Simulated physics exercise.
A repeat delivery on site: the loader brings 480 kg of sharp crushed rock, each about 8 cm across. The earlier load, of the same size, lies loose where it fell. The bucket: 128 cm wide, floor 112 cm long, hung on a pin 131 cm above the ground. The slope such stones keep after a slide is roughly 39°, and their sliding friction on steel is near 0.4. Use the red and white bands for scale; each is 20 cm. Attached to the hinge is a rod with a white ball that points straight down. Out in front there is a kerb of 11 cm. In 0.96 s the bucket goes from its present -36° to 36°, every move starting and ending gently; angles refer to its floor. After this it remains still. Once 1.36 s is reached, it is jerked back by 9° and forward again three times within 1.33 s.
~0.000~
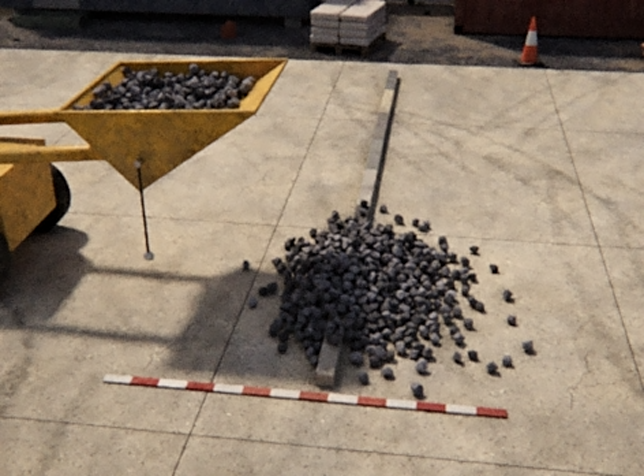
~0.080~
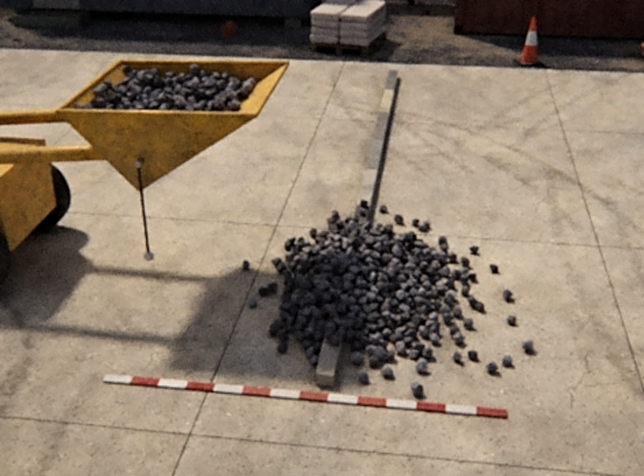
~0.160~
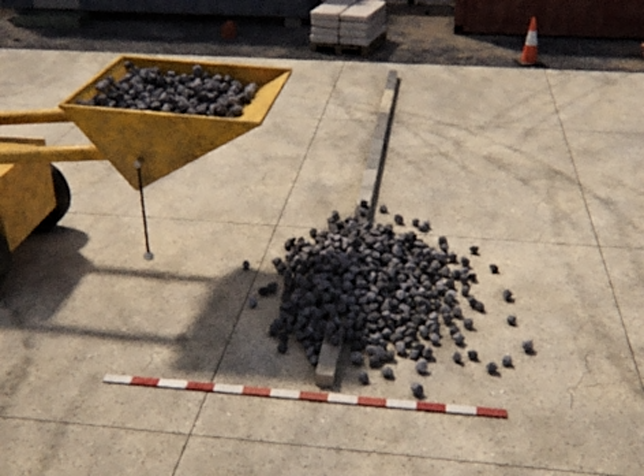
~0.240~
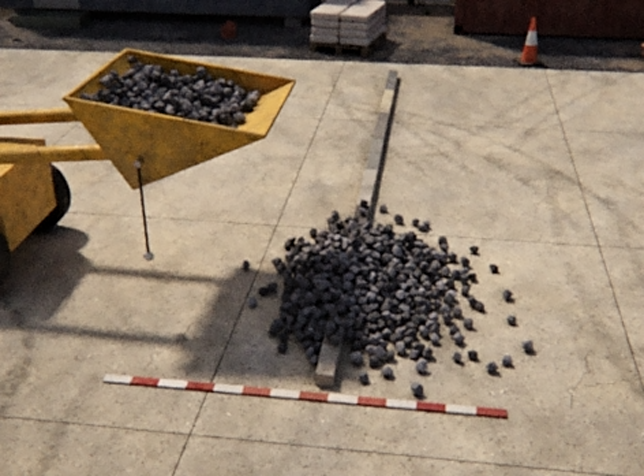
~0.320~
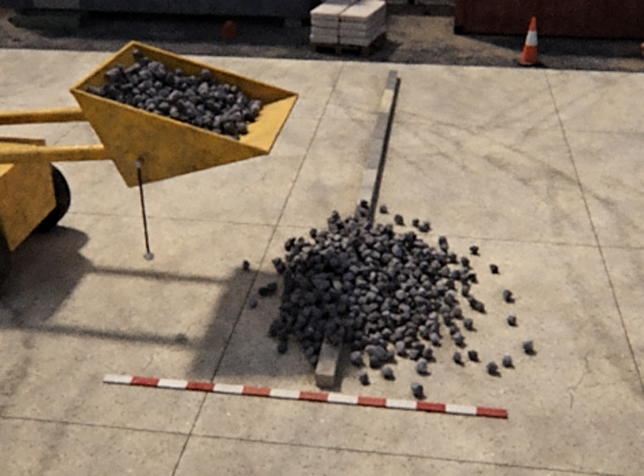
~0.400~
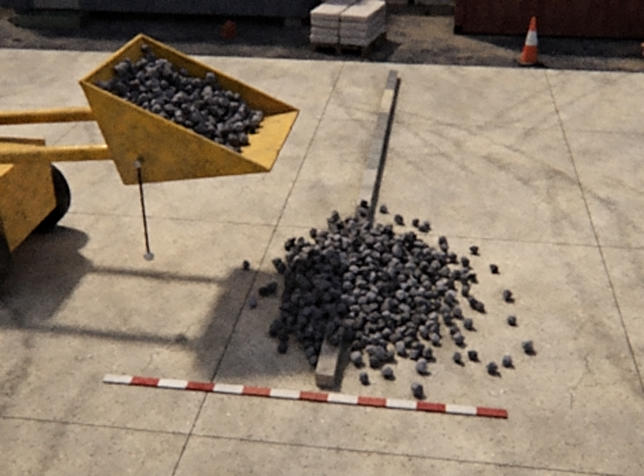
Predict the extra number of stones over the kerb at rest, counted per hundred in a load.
About 11 more per hundred stones.
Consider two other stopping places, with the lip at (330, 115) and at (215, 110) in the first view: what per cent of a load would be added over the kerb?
80 % and 0 %.
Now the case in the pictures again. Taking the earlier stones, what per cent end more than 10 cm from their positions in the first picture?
About 0 %.
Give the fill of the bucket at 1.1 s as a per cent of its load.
95 % still inside.
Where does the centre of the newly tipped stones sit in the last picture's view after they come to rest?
Their middle is at about (305, 261).
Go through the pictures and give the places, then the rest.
In the first frame, the bucket is at -36°, its lip at (255, 112); the top of the load is at (153, 78). The earlier load is highest near (351, 258), 29 cm above ground level, 42 % on this side of the kerb, 58 % over the kerb.
In the second frame, the bucket is at -35°, its lip at (257, 115); the top of the load is at (154, 77); the stones move at 0.1 m/s on average.
In the third frame, the bucket is at -31°, its lip at (261, 124); the top of the load is at (138, 77); the stones move at 0.3 m/s on average.
In the fourth frame, the bucket is at -25°, its lip at (265, 137); the top of the load is at (142, 73); the stones move at 0.4 m/s on average.
In the fifth frame, the bucket is at -17°, its lip at (269, 153); the top of the load is at (141, 70); the stones move at 0.4 m/s on average.
In the sixth frame, the bucket is at -9°, its lip at (270, 171); the top of the load is at (141, 63); the stones move at 0.5 m/s on average.
After 0.7 s the floor is at 25°; in per cent of one load, 100 in the bucket, 42 on this side of the kerb, 58 over the kerb; the foremost stones are at (499, 311).
After 1.1 s the floor is at 36°; in per cent of one load, 96 in the bucket, 45 on this side of the kerb, 58 over the kerb; the foremost stones are at (499, 311).
After 3.1 s the floor is at 36°; in per cent of one load, 0 in the bucket, 130 on this side of the kerb, 70 over the kerb; the foremost stones are at (499, 311).
After 5.9 s the floor is at 36°; in per cent of one load, 0 in the bucket, 130 on this side of the kerb, 70 over the kerb; the foremost stones are at (499, 311). Net gain over the kerb, 11.
